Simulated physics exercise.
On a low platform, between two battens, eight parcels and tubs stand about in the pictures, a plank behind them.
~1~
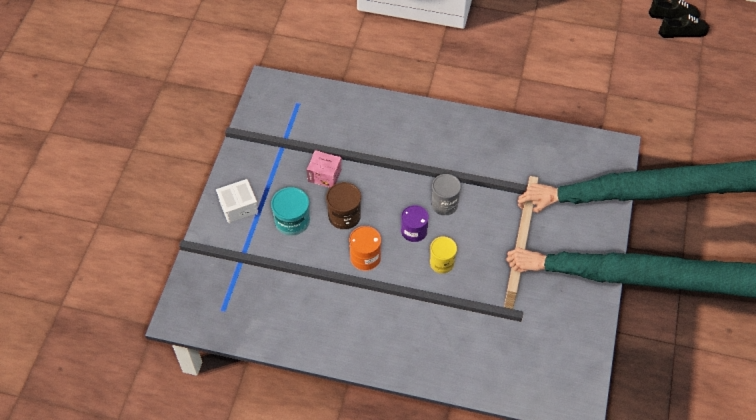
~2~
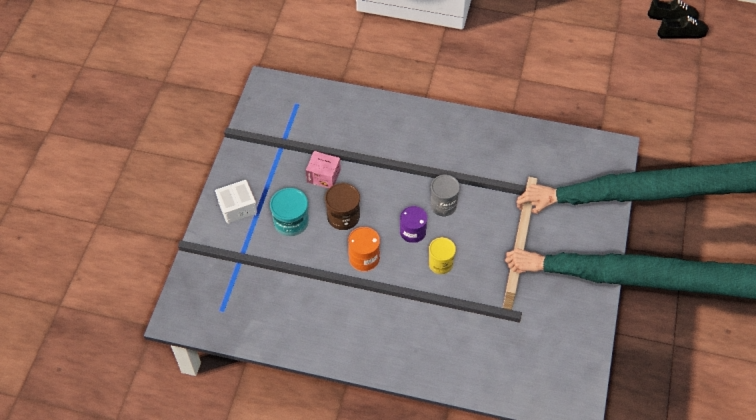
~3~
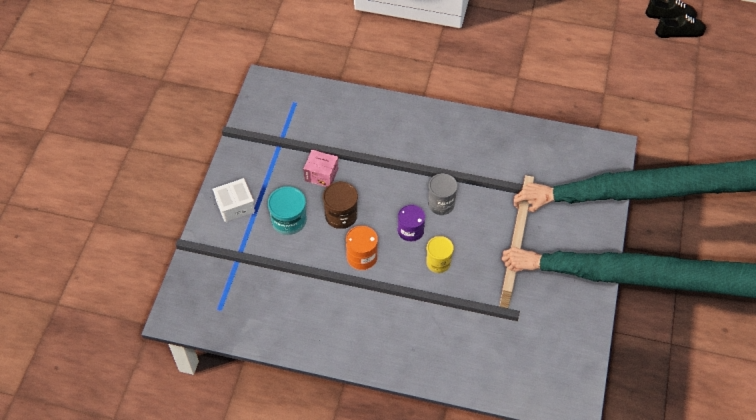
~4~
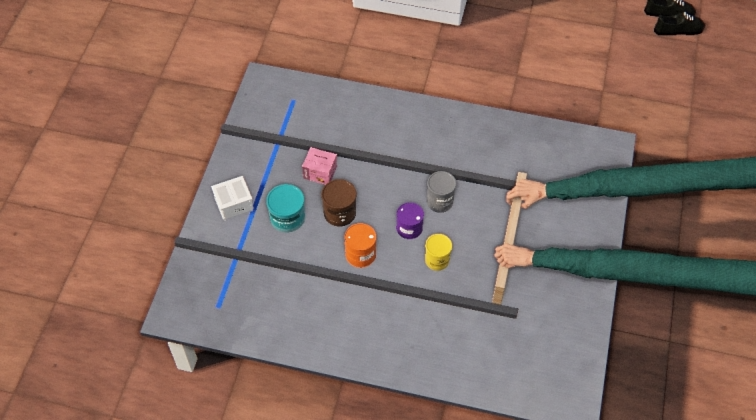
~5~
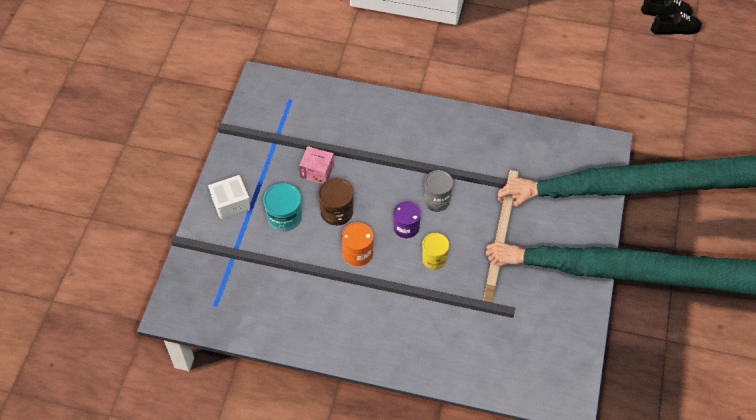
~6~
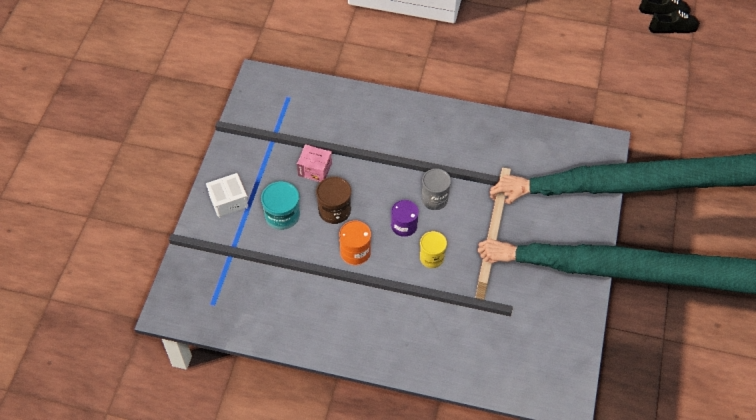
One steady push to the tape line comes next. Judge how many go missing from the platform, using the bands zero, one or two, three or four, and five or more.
Seems the ones that don't stay up number one or at most two, for sure.
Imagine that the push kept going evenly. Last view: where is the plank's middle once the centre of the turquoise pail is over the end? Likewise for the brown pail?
Approx. (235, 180) / approx. (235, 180) for the other.
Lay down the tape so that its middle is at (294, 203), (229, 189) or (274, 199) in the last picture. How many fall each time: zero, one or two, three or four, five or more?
Taking the three places in turn: Zero, three or four, none at all.
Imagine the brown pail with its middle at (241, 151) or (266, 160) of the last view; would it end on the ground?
In turn it stays put; stays put.
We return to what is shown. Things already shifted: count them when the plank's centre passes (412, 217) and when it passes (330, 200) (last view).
The counts are 3 and 7.
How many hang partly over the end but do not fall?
Things overhanging at the end: 0.
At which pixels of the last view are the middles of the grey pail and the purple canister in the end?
First (250, 154), then (242, 180).
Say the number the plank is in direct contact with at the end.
Looks like 4 of them, all told.
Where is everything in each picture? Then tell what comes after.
White tote (238, 202); turquoise pail (291, 212); pink box (324, 170); plank (521, 242); tape (263, 200), in the first frame.
Turquoise pail (290, 213); orange canister (364, 249), in the second frame.
Pink box (321, 169); yellow pail (439, 255), in the third frame.
White tote (233, 198); purple canister (410, 221), in the fourth frame.
Turquoise pail (283, 208); plank (501, 236), in the fifth frame.
White tote (228, 196); turquoise pail (281, 206); pink box (315, 164); plank (493, 233); tape (253, 194), in the sixth frame.
A little later, none off yet; white tote at rest near (228, 196); turquoise pail at rest near (281, 206); pink box at rest near (315, 164).
Next, none off yet; white tote at rest near (228, 196); turquoise pail shifted a little near (263, 209); pink box shifted a little near (305, 160).
When it is over, the number that fall off is one or two; down, white tote.
